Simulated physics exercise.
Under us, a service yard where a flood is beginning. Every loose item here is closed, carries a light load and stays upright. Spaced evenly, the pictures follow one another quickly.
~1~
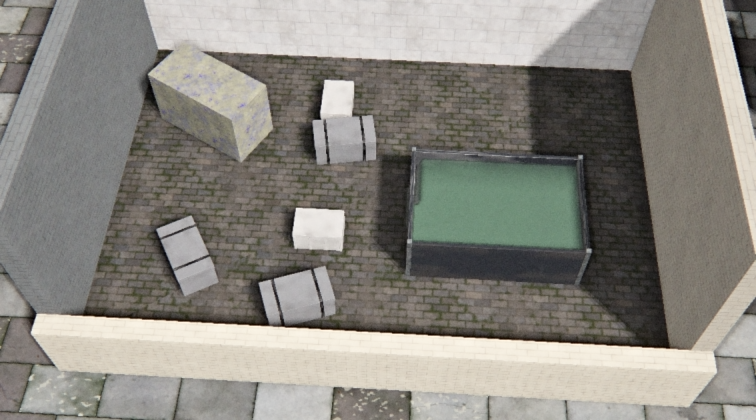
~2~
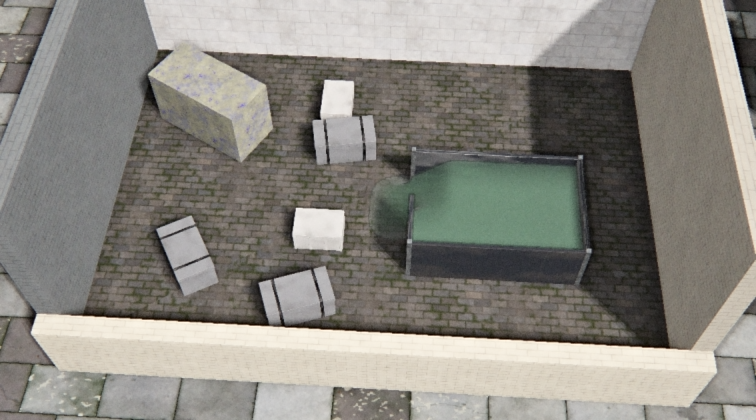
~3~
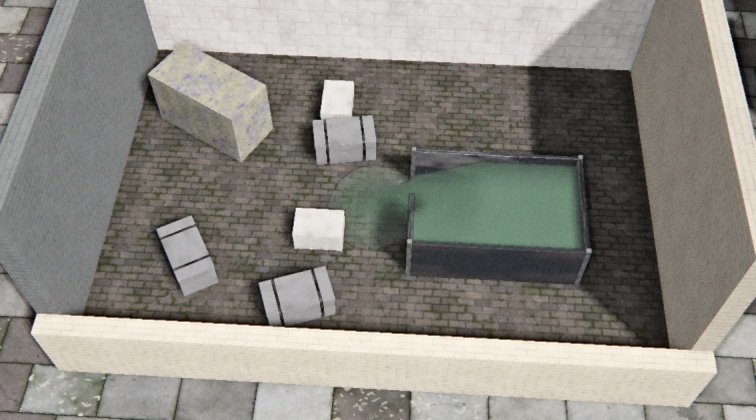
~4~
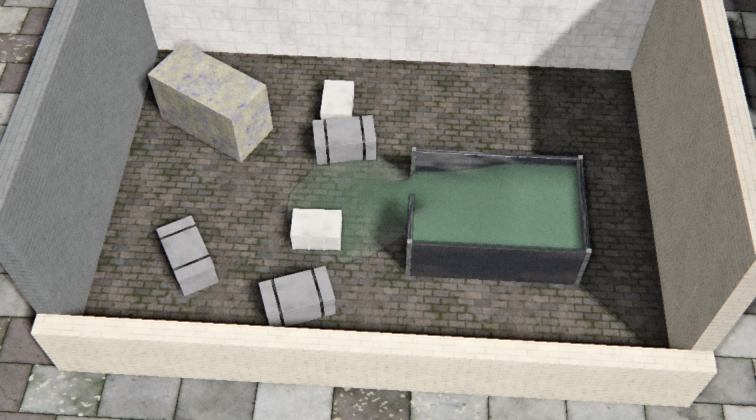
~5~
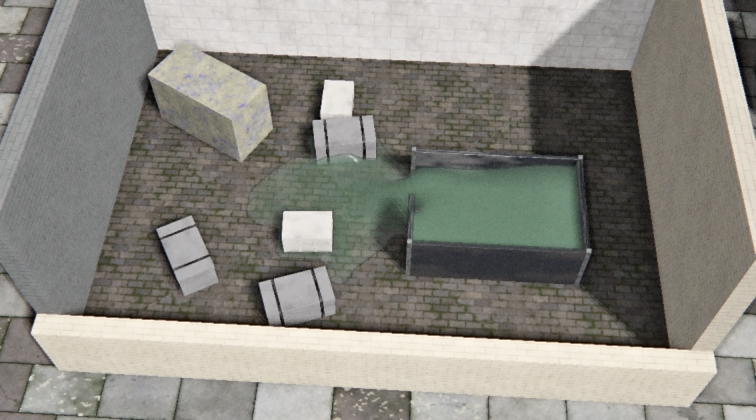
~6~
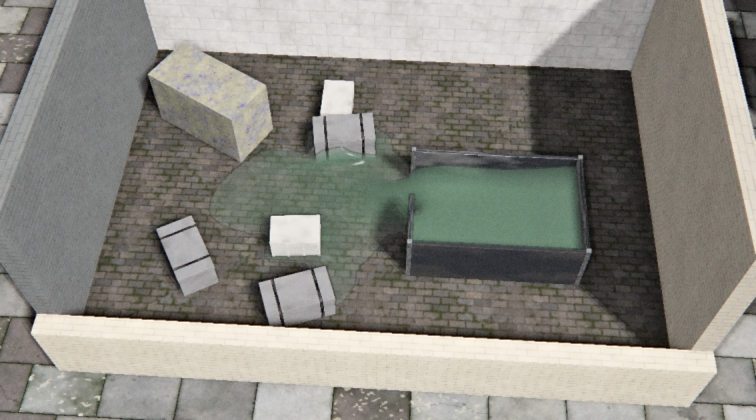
Walled service yard with green water pouring from a tank's left side, spreading leftward across bricks and nudging a white crate left.
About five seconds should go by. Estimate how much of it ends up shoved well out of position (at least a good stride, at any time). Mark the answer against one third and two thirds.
Two thirds or more of them.
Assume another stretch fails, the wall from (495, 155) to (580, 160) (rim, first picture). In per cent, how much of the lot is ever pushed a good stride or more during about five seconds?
That works out to some 20 %.
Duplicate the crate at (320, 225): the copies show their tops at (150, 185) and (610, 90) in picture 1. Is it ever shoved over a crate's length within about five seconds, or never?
One after the other: Yes, no.
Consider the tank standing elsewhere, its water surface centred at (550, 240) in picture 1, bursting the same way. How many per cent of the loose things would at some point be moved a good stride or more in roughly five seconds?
My answer would be about 80 in a hundred.
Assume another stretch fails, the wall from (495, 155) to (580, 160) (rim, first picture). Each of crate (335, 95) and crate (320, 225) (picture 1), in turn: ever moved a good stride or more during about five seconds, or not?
Taking them in turn: Distance reached and distance not reached.
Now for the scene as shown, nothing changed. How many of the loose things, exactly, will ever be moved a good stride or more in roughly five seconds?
That works out to 4.
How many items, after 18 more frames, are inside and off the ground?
It adds up to 1.
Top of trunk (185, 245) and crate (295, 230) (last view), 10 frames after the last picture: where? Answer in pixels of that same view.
About (135, 265), then about (199, 273).
A moment on, 1 of 5 are well off their spots; 0 afloat.
Next, 4 of 5 are well off their spots; 1 afloat.
Later, 4 of 5 are well off their spots; 1 afloat.
In the end, 4 of 5 are well off their spots, and 4 have been at some point; 2 afloat.
